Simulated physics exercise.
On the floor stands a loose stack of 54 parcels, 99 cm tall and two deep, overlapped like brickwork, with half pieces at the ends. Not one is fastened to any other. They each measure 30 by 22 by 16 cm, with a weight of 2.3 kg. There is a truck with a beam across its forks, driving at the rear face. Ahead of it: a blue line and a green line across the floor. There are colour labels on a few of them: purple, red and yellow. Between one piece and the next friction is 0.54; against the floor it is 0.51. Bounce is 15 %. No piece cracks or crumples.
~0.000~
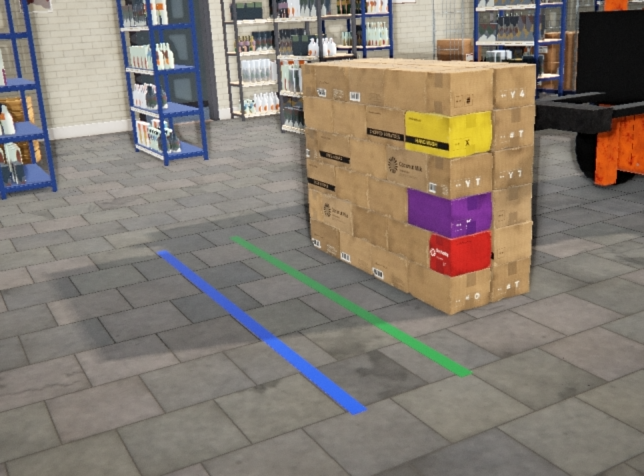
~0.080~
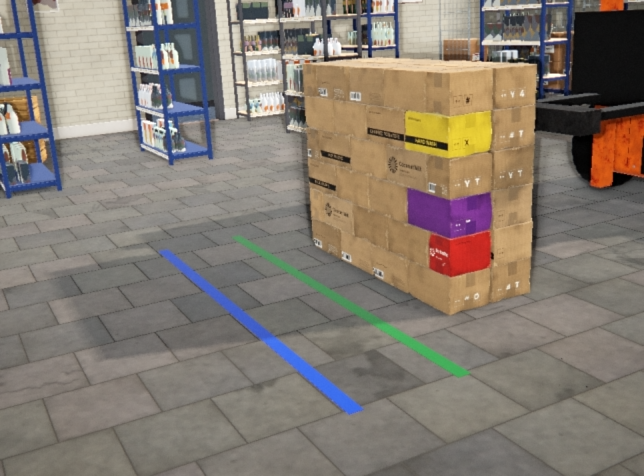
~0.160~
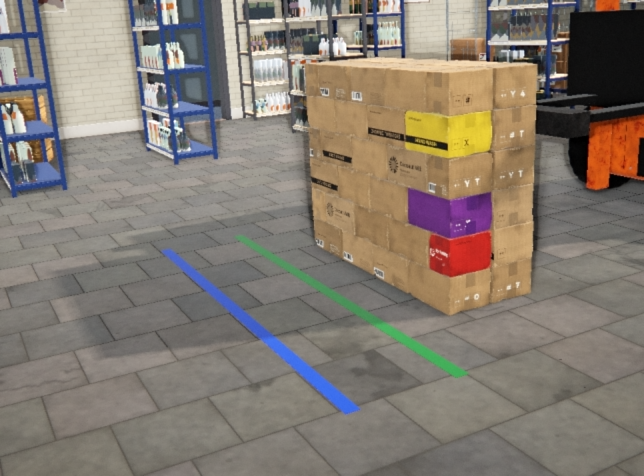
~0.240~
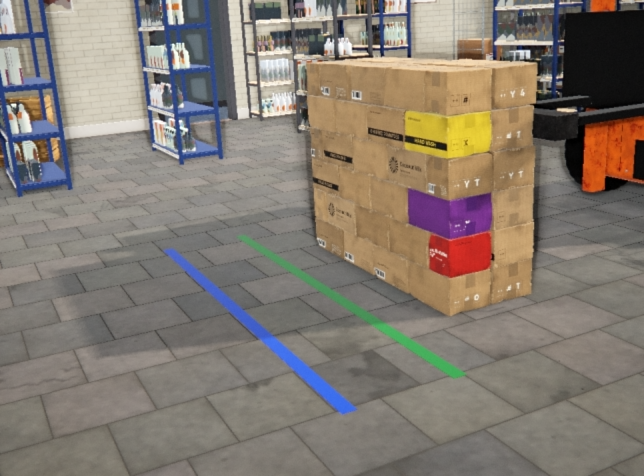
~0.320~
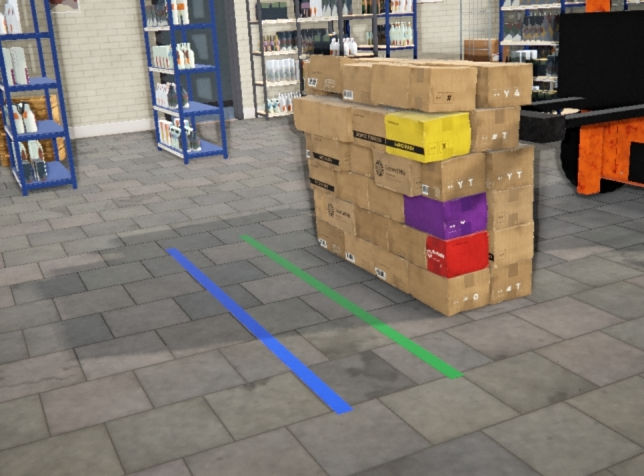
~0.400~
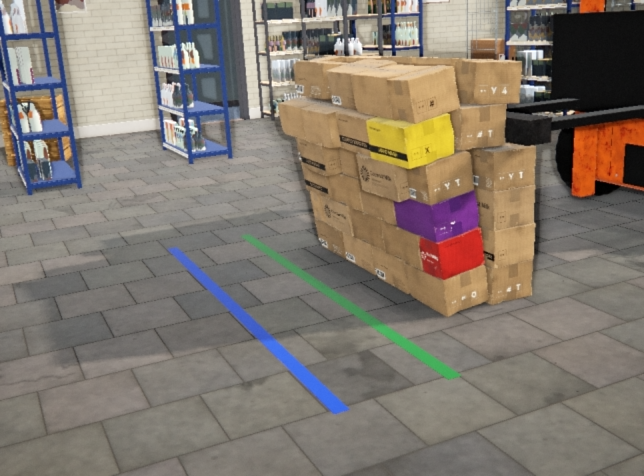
In a warehouse-like space with bottle-filled shelves, a stack of cardboard boxes stands intact near a blue and a green floor line as a dark beam on an orange machine closes in from behind. The beam pushes into the upper rows, shifting them toward the lines, and then the yellow, purple and red boxes tilt slightly.
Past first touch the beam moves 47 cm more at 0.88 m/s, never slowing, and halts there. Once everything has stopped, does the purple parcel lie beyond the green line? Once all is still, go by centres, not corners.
Yes.
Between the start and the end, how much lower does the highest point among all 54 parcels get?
I make it close to 35 cm.
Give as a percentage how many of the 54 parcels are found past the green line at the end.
It works out at roughly 50 per cent.
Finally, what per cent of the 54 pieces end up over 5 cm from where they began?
Fraction: 70 %.
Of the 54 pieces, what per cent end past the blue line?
25 per cent.
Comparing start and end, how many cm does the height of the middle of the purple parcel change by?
30 cm lower.
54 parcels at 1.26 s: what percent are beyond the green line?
55 %.
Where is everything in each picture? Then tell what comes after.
In the first frame (we follow the side turned to the camera; the camera moves round a little), beam (601, 121) 19 cm from the stack; blue line, near end, (308, 370); green line, near end, (408, 340); purple parcel (428, 213); red parcel (472, 254); yellow parcel (426, 134); no piece has moved.
Beam (589, 123) 12 cm from the stack; purple parcel (428, 213), in the second frame.
Beam (578, 125) 53 mm from the stack; purple parcel (428, 213), in the third frame.
Beam (565, 127) 18 mm in; purple parcel (428, 213); 4 stirred so far, in the fourth frame.
Beam (552, 130) 9 cm in; purple parcel (423, 214) displaced 21 mm; yellow parcel (403, 138) displaced 10 cm; steepest lean 14°, the parcel at (322, 73); 30 stirred so far, in the fifth frame.
Beam (538, 132) 16 cm in; blue line, near end, (297, 368); green line, near end, (401, 341); purple parcel (413, 217) tipped 8°; yellow parcel (386, 144) tipped 8°; red parcel (462, 254) tipped 8°; steepest lean 11°, the parcel at (343, 91); 38 stirred so far, in the sixth frame.
Around 0.50 s, none of the 54 parcels past the green line, 38 disturbed; purple parcel tipped 18°; yellow parcel tipped 18°.
Around 0.68 s, 14 of the 54 parcels past the green line; purple parcel tipped 41°; yellow parcel tipped 41°, 16 cm lower.
Around 0.88 s, 24 of the 54 parcels past the green line; purple parcel on its side; red parcel on its side.
Around 1.26 s, 29 of the 54 parcels past the green line; purple parcel upside down; yellow parcel upside down.
Finally (2.2 s), 26 of the 54 parcels past the green line; purple parcel upside down; yellow parcel upside down; red parcel on its side. Seen by the last camera, middles, purple parcel near (300, 307), yellow parcel near (170, 350).
